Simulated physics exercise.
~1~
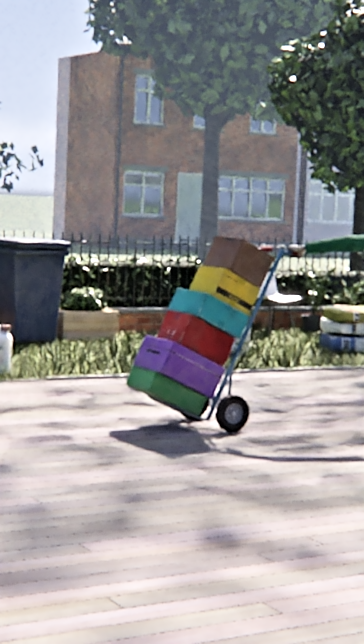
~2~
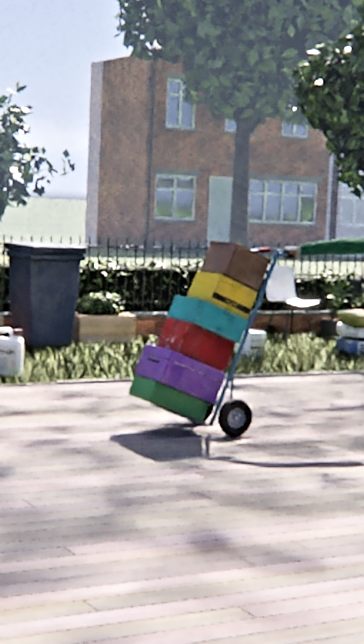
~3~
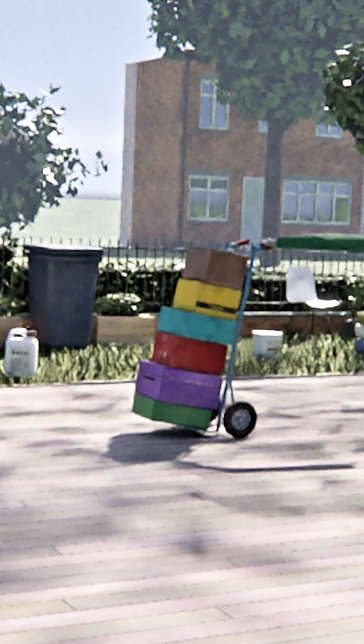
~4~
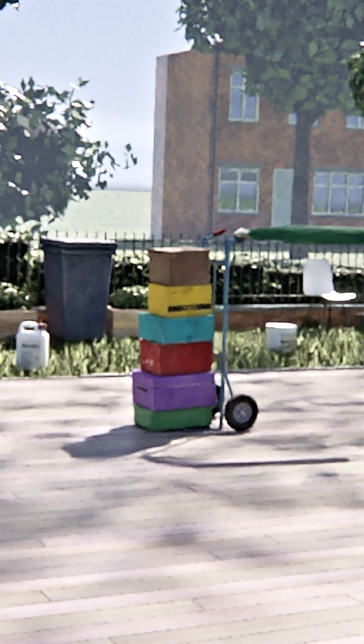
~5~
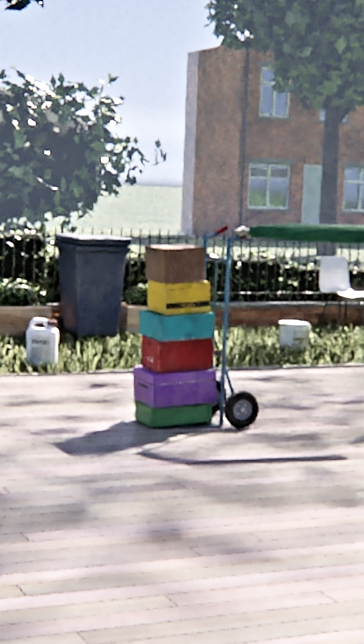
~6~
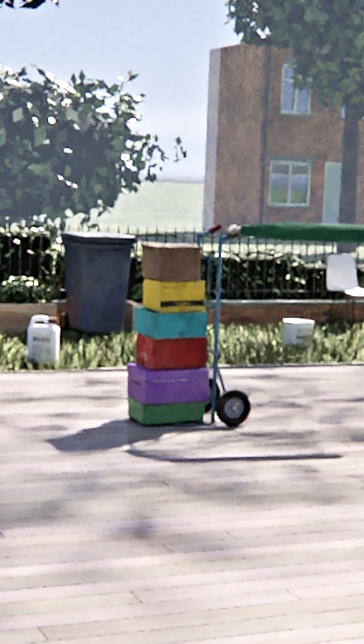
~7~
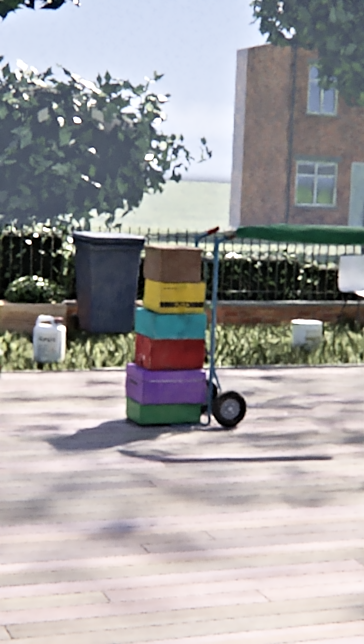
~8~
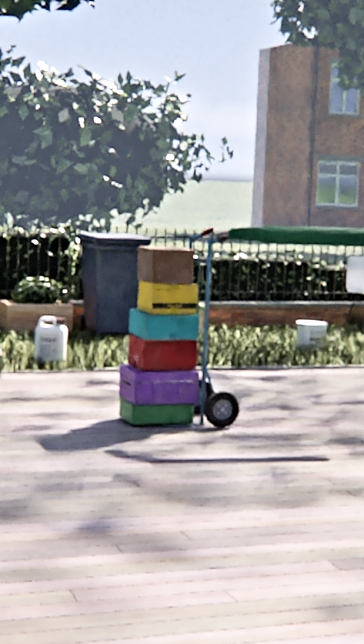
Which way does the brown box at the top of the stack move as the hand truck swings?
The brown box moves to the left as the hand truck comes upright.
